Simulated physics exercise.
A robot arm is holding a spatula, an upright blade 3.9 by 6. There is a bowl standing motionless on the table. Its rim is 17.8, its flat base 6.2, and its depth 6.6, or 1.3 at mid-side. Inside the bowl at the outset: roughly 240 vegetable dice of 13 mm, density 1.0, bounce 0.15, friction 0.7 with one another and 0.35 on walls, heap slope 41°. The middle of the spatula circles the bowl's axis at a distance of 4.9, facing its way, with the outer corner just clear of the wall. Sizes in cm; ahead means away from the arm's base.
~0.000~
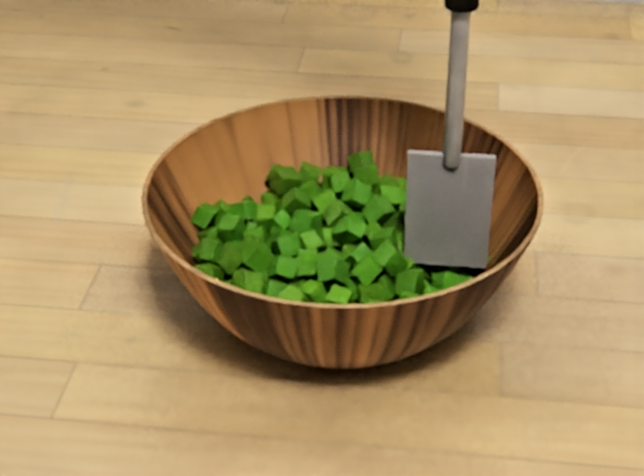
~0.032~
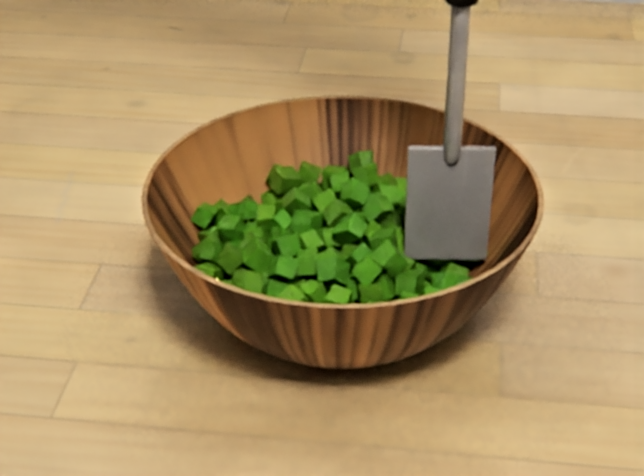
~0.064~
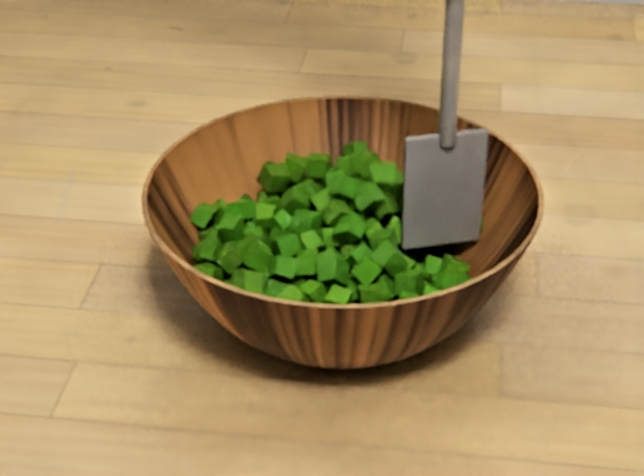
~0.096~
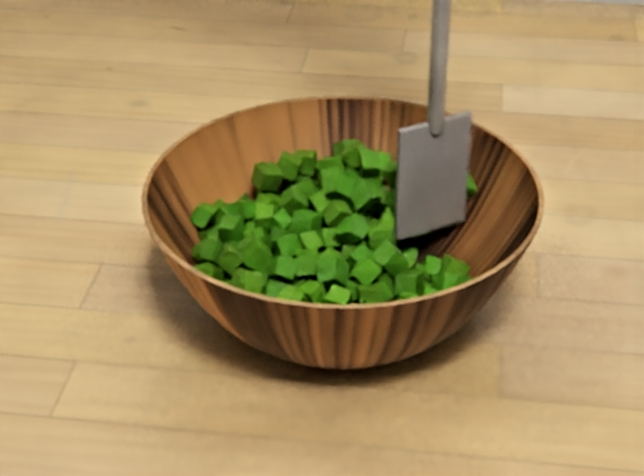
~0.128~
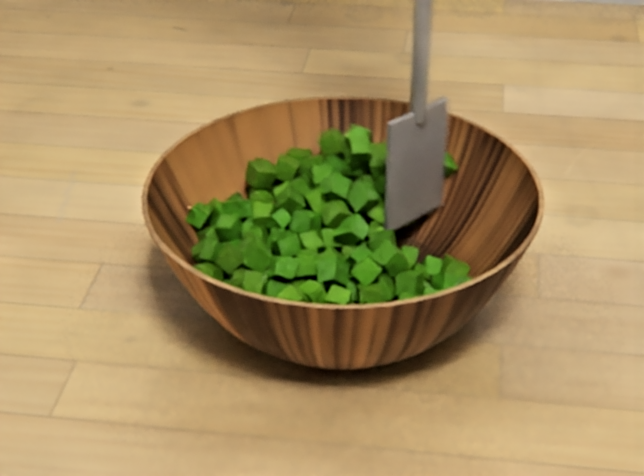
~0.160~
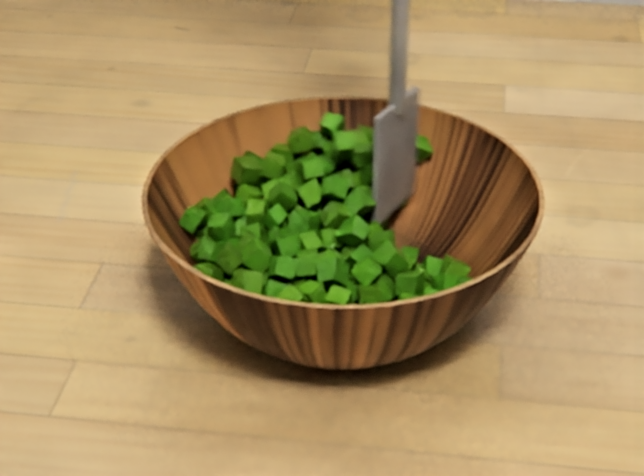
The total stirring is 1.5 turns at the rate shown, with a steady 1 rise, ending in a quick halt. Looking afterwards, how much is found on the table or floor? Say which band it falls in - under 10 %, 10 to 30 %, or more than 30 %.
It falls between 10 and 30 %.
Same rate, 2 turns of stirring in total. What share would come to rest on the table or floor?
Estimate: About 25 percent.
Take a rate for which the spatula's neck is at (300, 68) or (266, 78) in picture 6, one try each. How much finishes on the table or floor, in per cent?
About 40 % for one try and about 45 % for the other, in order.
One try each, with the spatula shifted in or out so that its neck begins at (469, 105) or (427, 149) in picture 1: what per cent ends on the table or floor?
10 and 10 per cent.
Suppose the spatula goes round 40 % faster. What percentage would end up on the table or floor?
Estimated share: Near 35 %.
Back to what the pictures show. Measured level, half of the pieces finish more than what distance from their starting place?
Distance: Close to 7 cm.
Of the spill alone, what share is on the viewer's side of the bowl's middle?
About 70 per cent.
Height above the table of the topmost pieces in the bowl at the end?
Roughly 7.5 centimetres.
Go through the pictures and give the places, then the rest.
In the first frame, the spatula neck at (454, 124), 0° round; upper third of the load around (325, 241), from x 205 to 470, top at y 165; 237 in the bowl.
In the second frame, the spatula neck at (454, 118), 6° round; upper third of the load around (325, 241), from x 205 to 470, top at y 160.
In the third frame, the spatula neck at (449, 105), 21° round; upper third of the load around (335, 222), from x 205 to 470, top at y 155.
In the fourth frame, the spatula neck at (437, 92), 36° round; upper third of the load around (332, 217), from x 205 to 470, top at y 150.
In the fifth frame, the spatula neck at (420, 82), 51° round; upper third of the load around (329, 213), from x 200 to 470, top at y 140.
In the sixth frame, the spatula neck at (398, 73), 66° round; upper third of the load around (310, 202), from x 195 to 470, top at y 125; 237 in the bowl.
After 0.56 s, 252° round, highest piece 9 above the table; 213 in the bowl, 14 on the table or floor, 10 in flight or on the tool.
After 0.96 s, 78° round, highest piece 9 above the table; 199 in the bowl, 33 on the table or floor, 5 in flight or on the tool.
After 1.35 s, 180° round, highest piece 8 above the table; 188 in the bowl, 49 on the table or floor.
After 2.05 s, 180° round, highest piece 8 above the table; 188 in the bowl, 49 on the table or floor.
In the end, 188 in the bowl, 49 on the table or floor. That is 21 % on the table or floor.
